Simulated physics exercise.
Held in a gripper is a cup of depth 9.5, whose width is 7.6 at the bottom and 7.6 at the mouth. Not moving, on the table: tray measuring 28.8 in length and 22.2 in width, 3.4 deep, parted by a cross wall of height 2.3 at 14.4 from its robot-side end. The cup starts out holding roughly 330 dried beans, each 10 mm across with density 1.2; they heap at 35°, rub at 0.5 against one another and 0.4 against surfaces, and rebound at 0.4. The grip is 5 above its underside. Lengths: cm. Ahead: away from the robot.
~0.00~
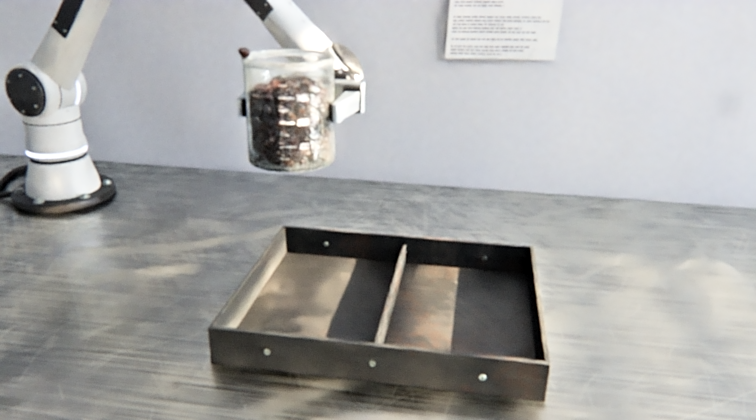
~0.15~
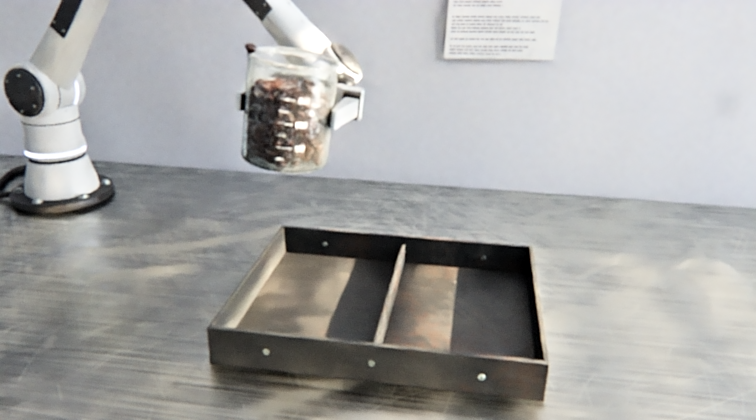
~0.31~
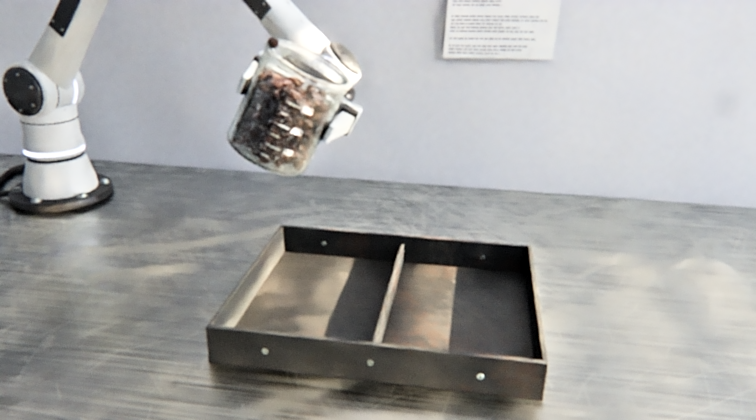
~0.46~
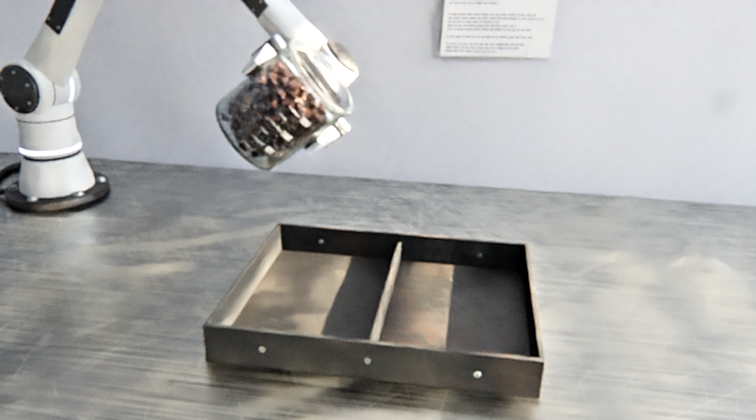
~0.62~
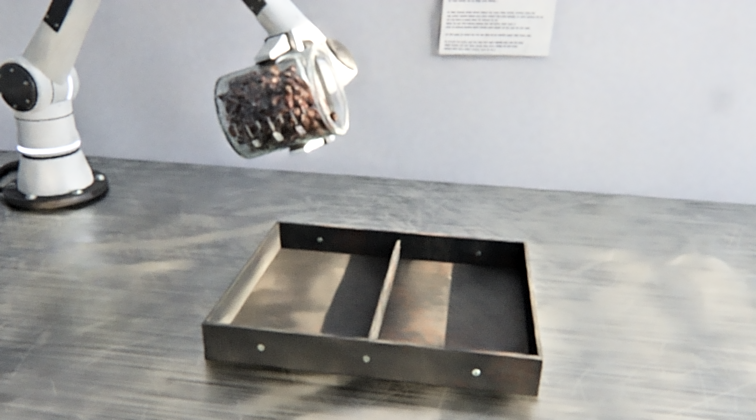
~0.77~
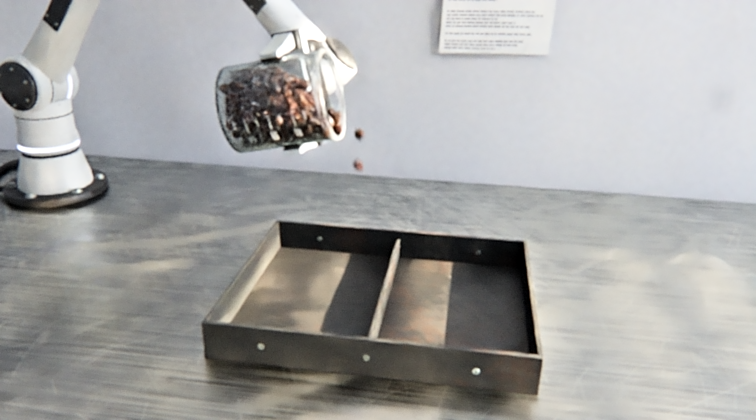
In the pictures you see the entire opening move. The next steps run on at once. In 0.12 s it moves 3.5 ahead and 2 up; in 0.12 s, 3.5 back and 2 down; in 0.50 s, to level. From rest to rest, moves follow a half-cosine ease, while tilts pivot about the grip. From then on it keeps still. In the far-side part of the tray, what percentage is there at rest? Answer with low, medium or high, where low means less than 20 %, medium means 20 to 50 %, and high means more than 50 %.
Medium.
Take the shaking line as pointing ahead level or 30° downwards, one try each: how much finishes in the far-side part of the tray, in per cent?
About 20 and 5 per cent.
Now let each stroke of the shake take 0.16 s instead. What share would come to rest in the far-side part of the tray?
I'd expect close to 10 in a hundred.
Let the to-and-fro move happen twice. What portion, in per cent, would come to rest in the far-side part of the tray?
I'd expect something close to 40 per cent.
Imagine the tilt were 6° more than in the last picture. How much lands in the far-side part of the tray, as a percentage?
Estimate: Around 40 per cent.
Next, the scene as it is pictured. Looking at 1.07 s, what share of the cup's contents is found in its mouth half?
Roughly 60 per cent.
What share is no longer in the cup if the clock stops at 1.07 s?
So far around 35 % is out.
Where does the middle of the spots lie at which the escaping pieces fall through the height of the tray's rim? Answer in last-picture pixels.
I'd say somewhere around (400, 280).
After 1.07 s, tilted 76° forward, highest piece 22 above the table; 209 in the cup, 16 in the far-side part, 1 in the robot-side part, 105 in flight or on a rim.
After 1.36 s, tilted 16° forward, highest piece 25 above the table; 193 in the cup, 93 in the far-side part, 44 in the robot-side part, 1 in flight or on a rim.
After 1.71 s, level, highest piece 23 above the table; 193 in the cup, 93 in the far-side part, 45 in the robot-side part.
After 2.76 s, level, highest piece 23 above the table; 193 in the cup, 93 in the far-side part, 45 in the robot-side part.
In the end, 193 in the cup, 93 in the far-side part, 45 in the robot-side part. That is 28 % in the far-side part of the tray.
